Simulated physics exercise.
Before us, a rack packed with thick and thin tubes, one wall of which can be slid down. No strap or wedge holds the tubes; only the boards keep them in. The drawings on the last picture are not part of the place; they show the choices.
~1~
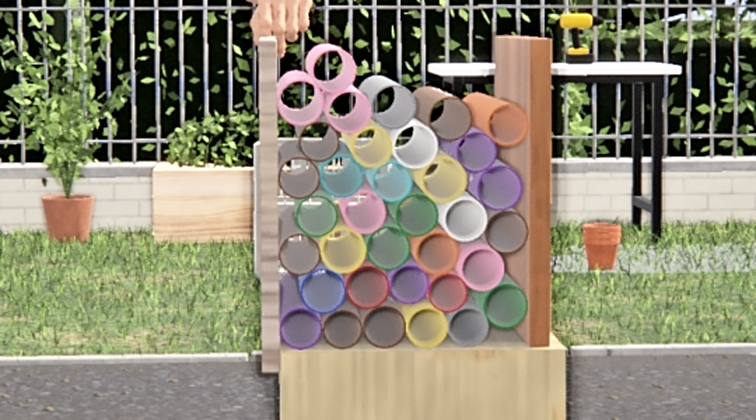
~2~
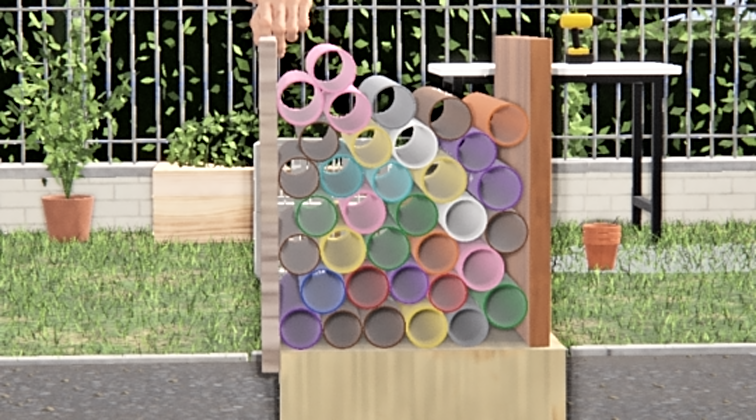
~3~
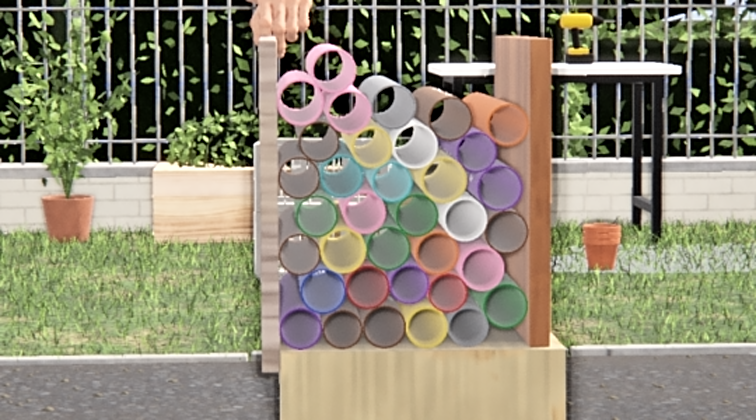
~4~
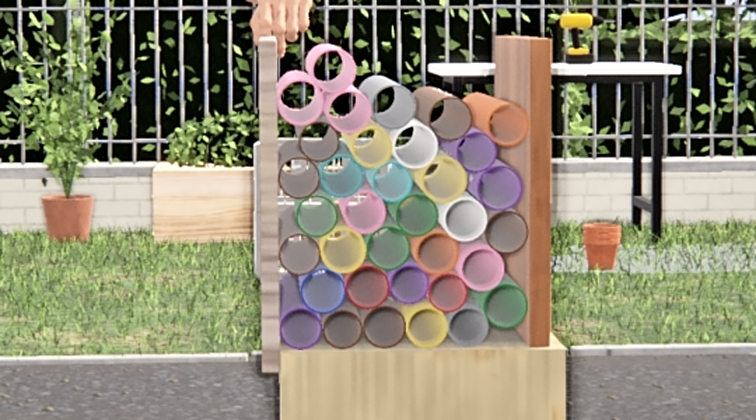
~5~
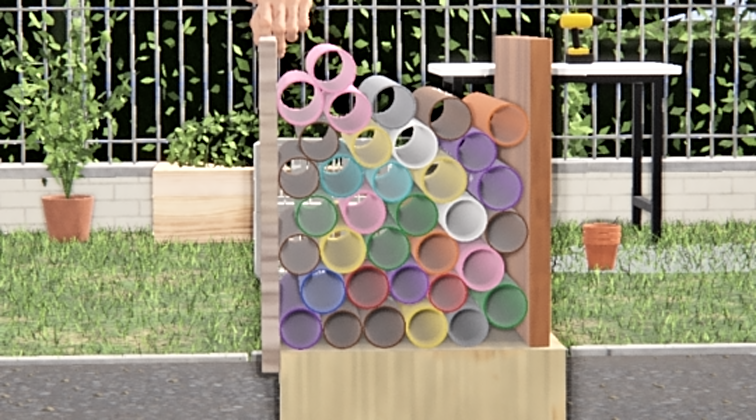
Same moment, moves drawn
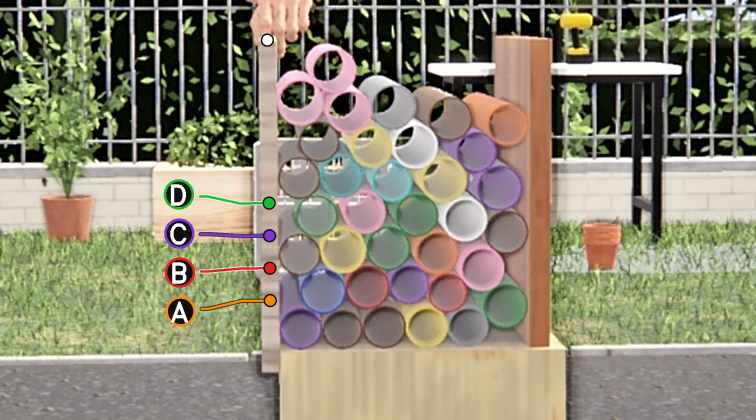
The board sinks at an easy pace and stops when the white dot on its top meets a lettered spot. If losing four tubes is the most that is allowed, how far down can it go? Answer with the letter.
The answer is mark D.
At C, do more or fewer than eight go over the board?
It loses fewer than eight.
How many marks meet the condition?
One of the four.
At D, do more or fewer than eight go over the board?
Fewer than eight.
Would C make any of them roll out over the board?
Yes, at C.
On the copy, A at (270, 300); B at (270, 268); C at (269, 236); D at (269, 203); the white dot at (267, 40).
On D. First, top of the board (278, 123).
Then, top of the board (278, 203).
Finally, top of the board (278, 203), three out over the board.
By contrast, A more than four out over the board; B five out over the board; C five out over the board.
